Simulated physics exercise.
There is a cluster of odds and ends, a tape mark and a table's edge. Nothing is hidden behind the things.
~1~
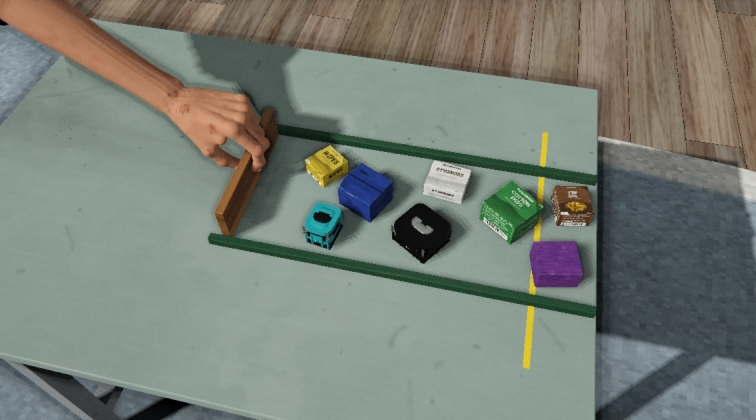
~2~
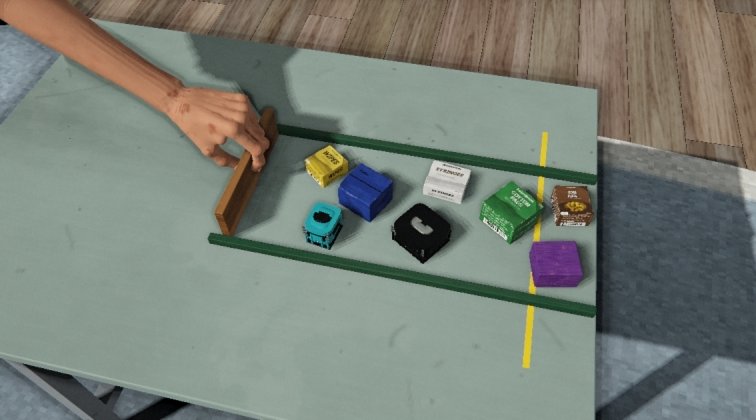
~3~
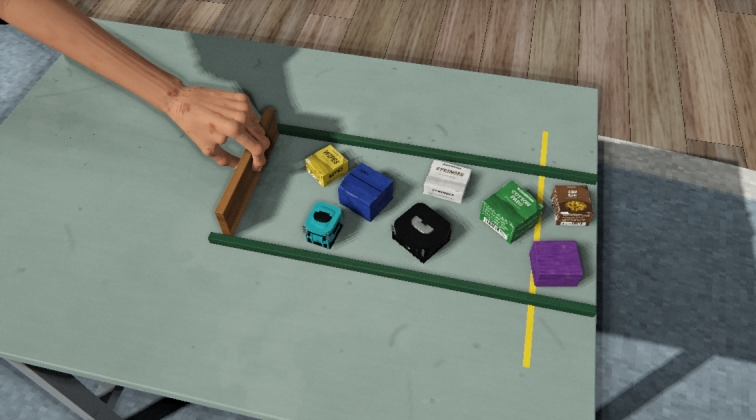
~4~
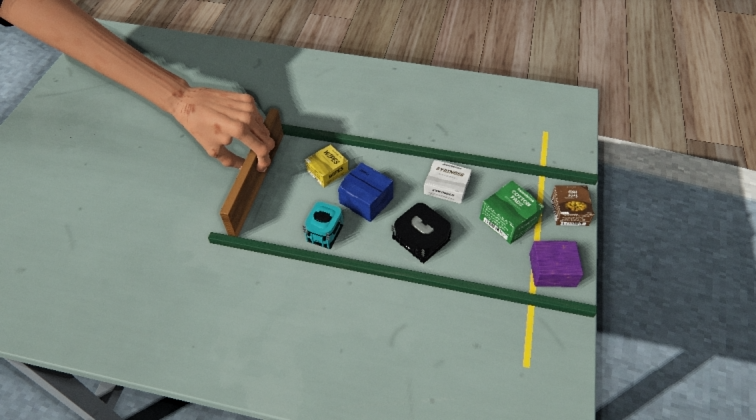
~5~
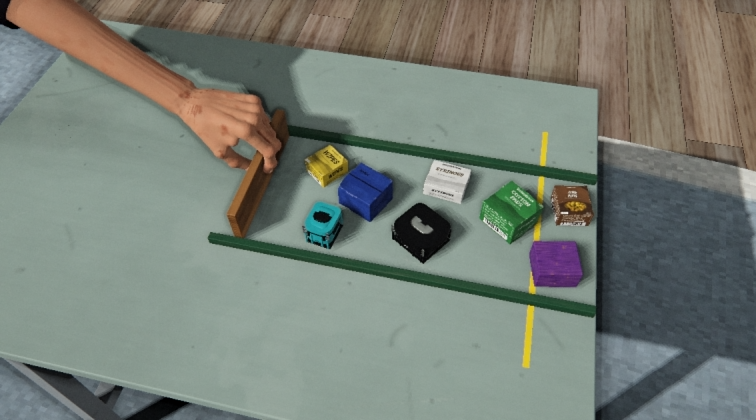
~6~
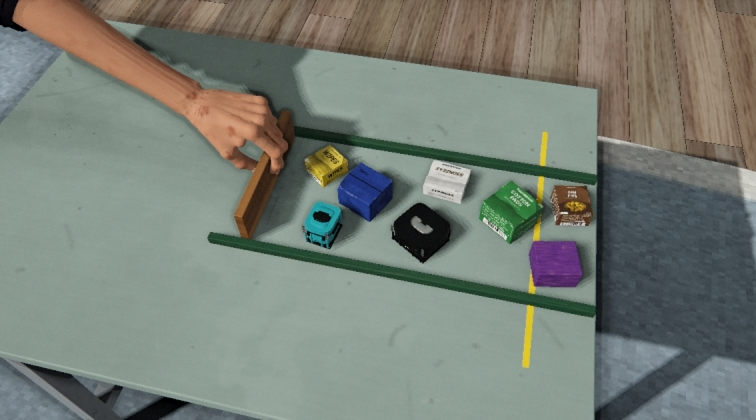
The clip shows a hand holding a wooden board upright between two green rails on a table, then sliding it slightly right toward a cluster of colourful boxes and cases, which stay still around and before a yellow tape line.
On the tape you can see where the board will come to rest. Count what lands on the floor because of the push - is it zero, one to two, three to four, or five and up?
Tally: Three to four.
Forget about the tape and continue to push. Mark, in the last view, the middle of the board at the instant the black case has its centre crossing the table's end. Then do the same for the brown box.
Approx. (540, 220) for the first, approx. (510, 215) for the second.
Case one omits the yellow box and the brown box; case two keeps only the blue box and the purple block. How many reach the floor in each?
The count is 2 in the first case and 2 in the second.
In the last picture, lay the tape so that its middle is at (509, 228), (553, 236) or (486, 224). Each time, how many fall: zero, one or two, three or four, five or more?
In order: One or two, at least five, none at all.
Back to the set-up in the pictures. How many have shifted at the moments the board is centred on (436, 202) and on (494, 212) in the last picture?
The counts are 6 and 8.
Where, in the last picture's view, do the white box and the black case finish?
Result: One at about (593, 214), the other at about (598, 267).
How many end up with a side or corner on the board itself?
The figure is 3.
Soon after, none off yet; brown box at rest near (571, 206); purple block at rest near (555, 264); green box at rest near (511, 212).
After that, none off yet; brown box at rest near (571, 206); purple block moving near (560, 268); green box displaced about its own width near (537, 225).
In the end, the number that fall off is three or four; gone, green box, purple block and brown box.
